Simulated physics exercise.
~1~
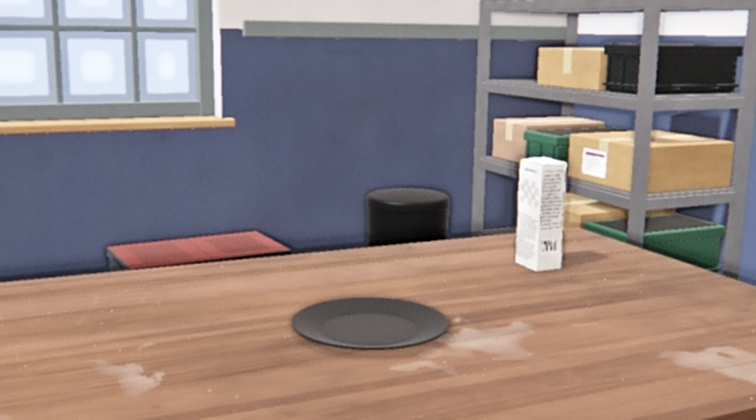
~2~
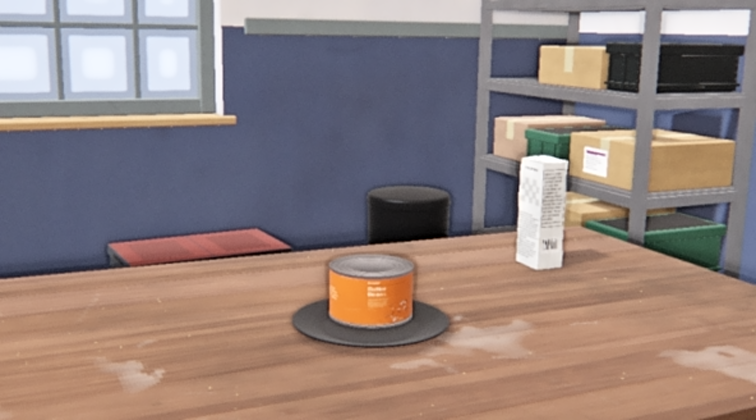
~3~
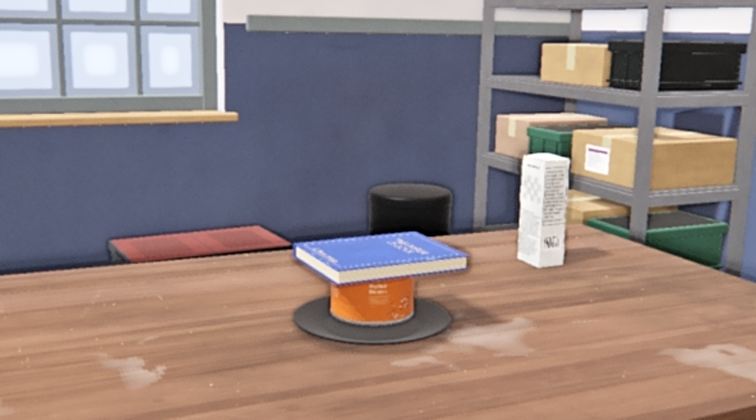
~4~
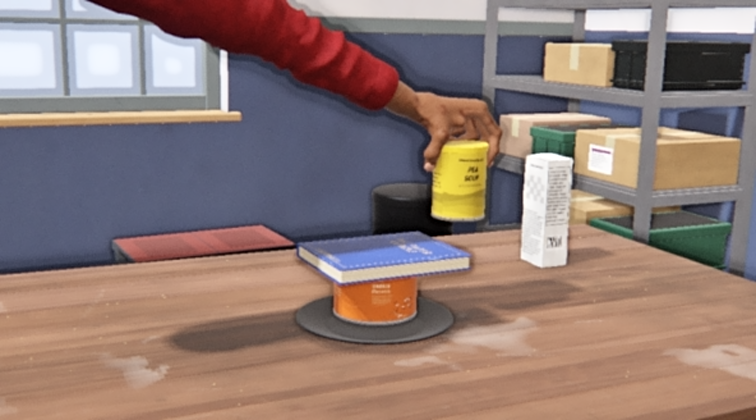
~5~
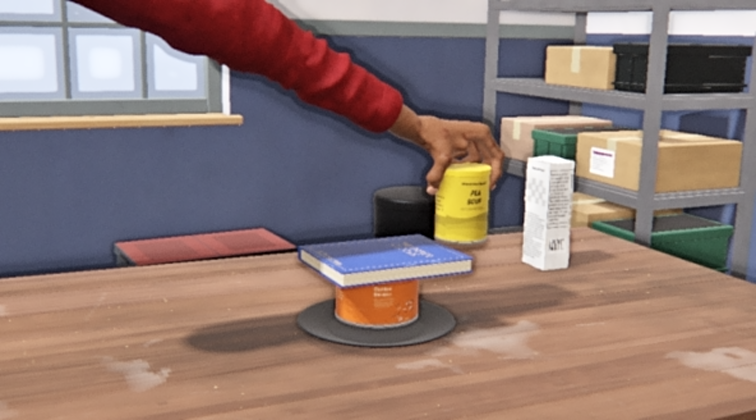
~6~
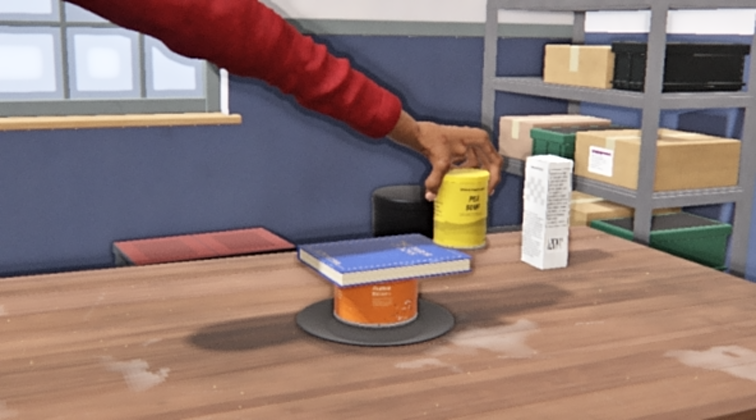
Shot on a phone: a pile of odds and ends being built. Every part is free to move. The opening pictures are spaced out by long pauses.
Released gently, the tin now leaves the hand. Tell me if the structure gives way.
Unstable.
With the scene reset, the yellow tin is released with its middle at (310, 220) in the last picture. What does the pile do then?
The pile tumbles.
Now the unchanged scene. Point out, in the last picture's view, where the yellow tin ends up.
It ends near (511, 288).
Then, 0.30 s later than the last frame, yellow tin now fallen.
Then, 0.40 s later than the last frame, things are still on the move.
Then, 1.10 s later than the last frame, nothing new.
Then, 2.30 s later than the last frame, yellow tin resting near (509, 287).
When it is over, fallen, yellow tin; the other 4 as before. End places, in pixels of the last picture, yellow tin near (511, 288). The pile comes apart.
